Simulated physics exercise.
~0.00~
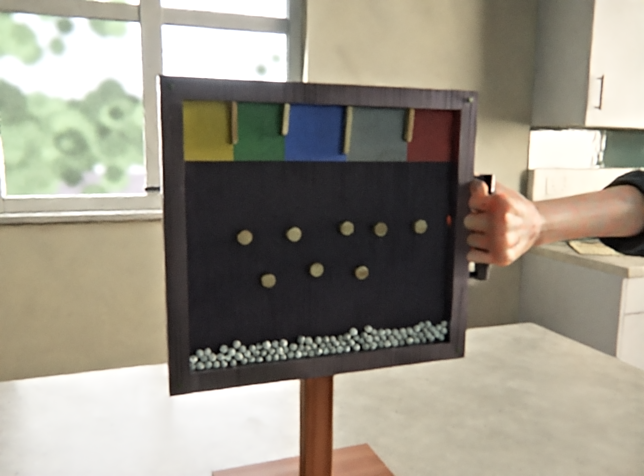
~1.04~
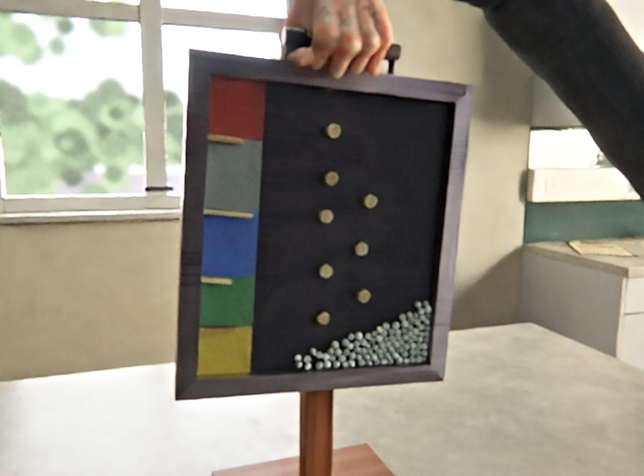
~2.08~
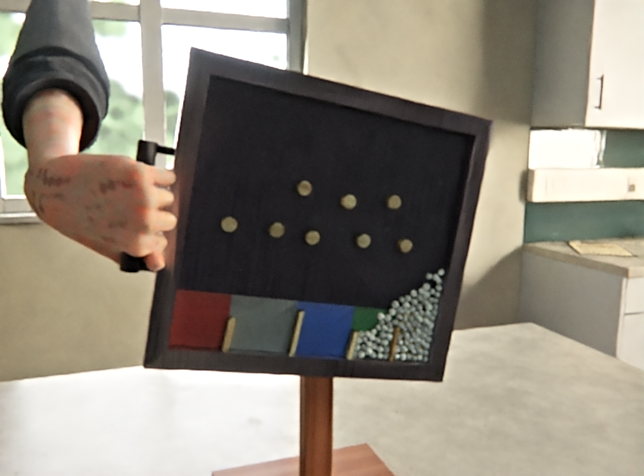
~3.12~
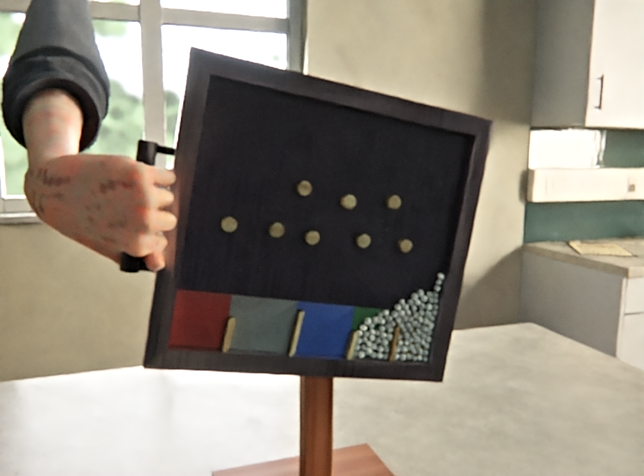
The video shows a hand turning a framed dark panel anticlockwise on its stand until it is nearly upside down, while small whitish beads slide along the bottom and heap in the lower right corner, covering the yellow pocket and part of the green one.
